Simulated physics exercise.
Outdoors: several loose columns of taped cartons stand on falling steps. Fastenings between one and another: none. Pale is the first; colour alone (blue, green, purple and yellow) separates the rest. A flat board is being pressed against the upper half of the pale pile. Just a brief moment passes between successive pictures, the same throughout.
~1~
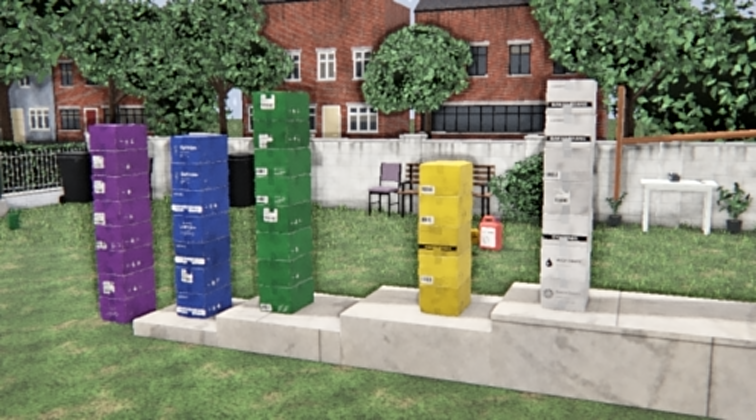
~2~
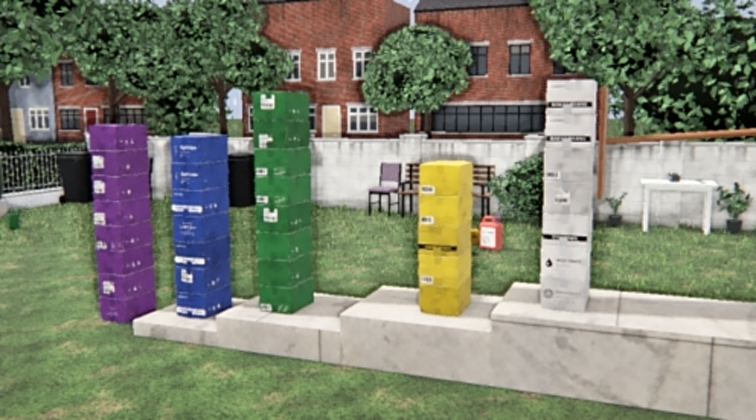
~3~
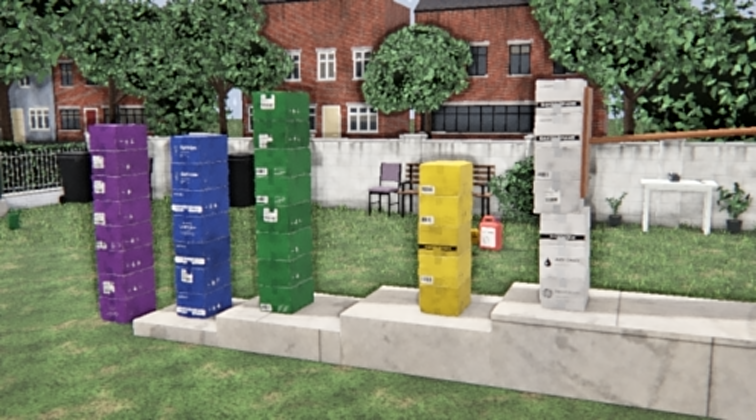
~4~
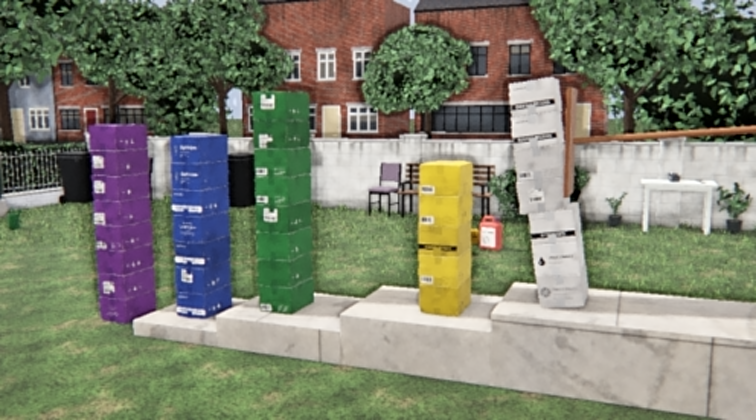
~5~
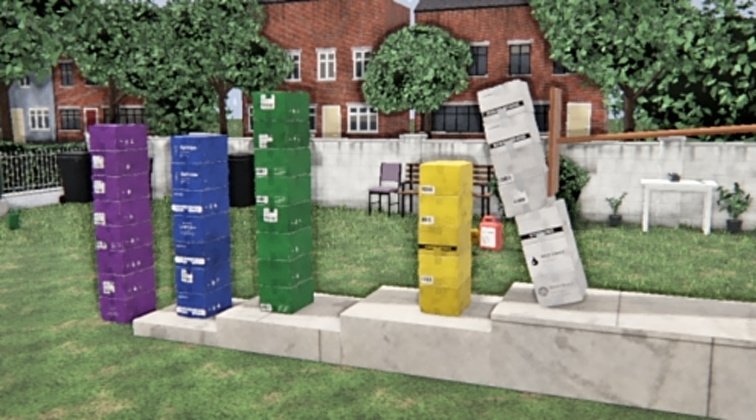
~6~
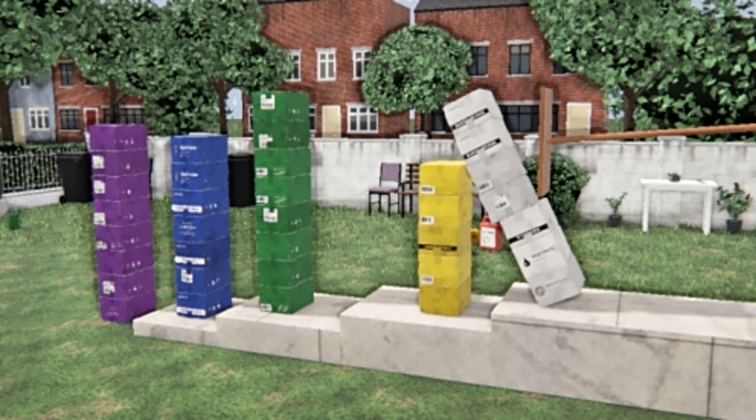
In a walled garden, purple, blue, green, yellow and white columns of taped cartons stand on stepped stone blocks. A brown board moves left and pushes the upper part of the white column, which shifts and then leans further left until its top is beside the yellow column, while the others stay still.
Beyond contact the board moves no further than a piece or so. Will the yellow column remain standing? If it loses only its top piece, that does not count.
No: Most likely it is ruined.
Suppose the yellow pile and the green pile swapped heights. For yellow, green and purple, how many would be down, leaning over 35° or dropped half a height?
The result reads yellow 7, then green 5, then purple 8.
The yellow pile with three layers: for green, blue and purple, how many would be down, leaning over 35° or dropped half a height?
Counts - green: 0, blue: 0, purple: 0.
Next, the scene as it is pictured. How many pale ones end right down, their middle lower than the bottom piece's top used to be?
The number works out at 6.
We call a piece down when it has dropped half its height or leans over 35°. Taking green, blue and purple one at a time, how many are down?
Green 8, blue 7, purple 8.
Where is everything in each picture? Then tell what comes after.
In the first picture (we follow the side turned to the camera), board (619, 128) not yet touching; top yellow carton (440, 180); top green carton (269, 106); no other piece has moved.
The second picture shows board (602, 128) not yet touching; top yellow carton (440, 180).
The third picture shows board (585, 128) pushing; top yellow carton (440, 180).
The fourth picture shows board (568, 128) pushing, top of the pale pile leaning a little; top yellow carton (440, 180); no other piece has moved.
The fifth picture shows board (551, 128) pushing, top of the pale pile leaning clearly; top yellow carton (440, 180); no other piece has moved.
The sixth picture shows board (542, 128) stopped, top of the pale pile leaning clearly; top yellow carton (440, 180); top blue carton (185, 150); no other piece has moved.
Soon, 7 of the pale pile down; none of the 5 yellow cartons down (0 of 28 in all colours); top yellow carton tipped well over, a little lower.
A while on, 7 of the pale pile down; 4 of the 5 yellow cartons down (4 of 28 in all colours); top yellow carton tipped clearly, some three heights lower; top green carton tipped a little.
Towards the end, 7 of the pale pile down; 4 of the 5 yellow cartons down (18 of 28 in all colours); top yellow carton tipped well over, some three heights lower; top purple carton tipped clearly.
Then, 7 of the pale pile down; 4 of the 5 yellow cartons down (27 of 28 in all colours); top yellow carton tipped well over, some four heights lower; top purple carton on its side.
Finally, 7 of the pale pile down; 4 of the 5 yellow cartons down (27 of 28 in all colours); top yellow carton tipped well over, some four heights lower; top purple carton on its side. Seen by the last camera, middles, top yellow carton near (299, 266).
